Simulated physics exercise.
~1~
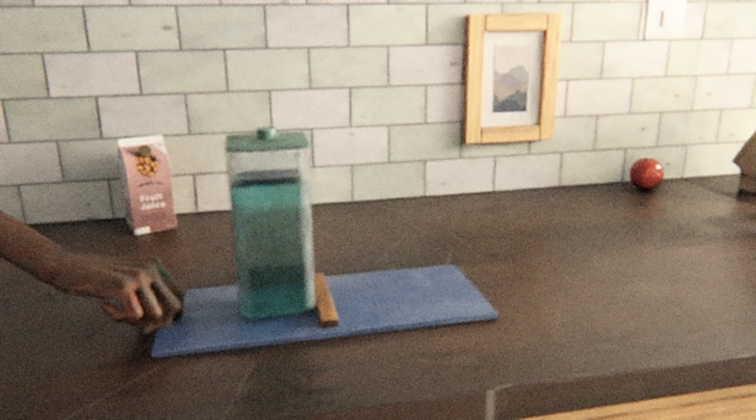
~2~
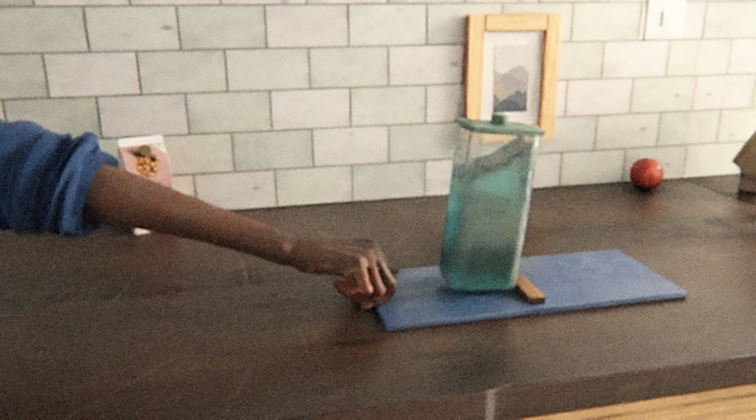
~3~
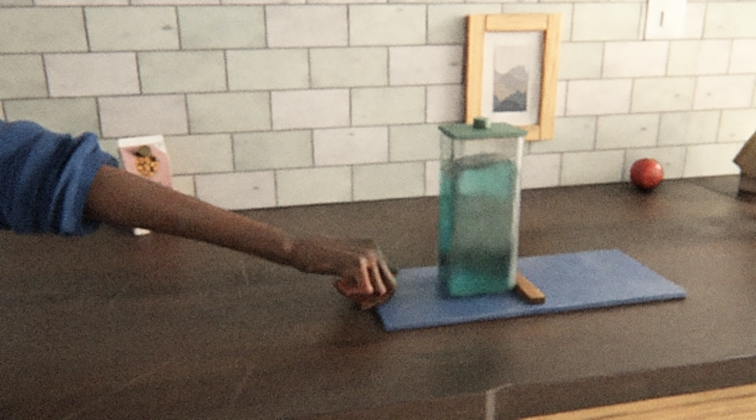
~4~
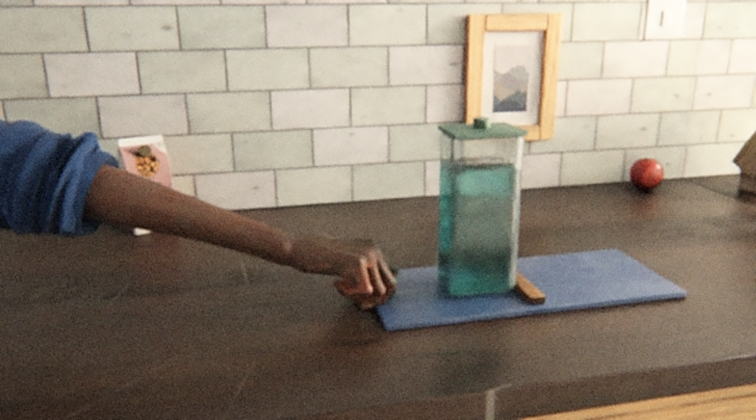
Kitchen counter, a hand pushing a blue board rightward and stopping, its capped flask of teal liquid tipping slightly, then settling upright.
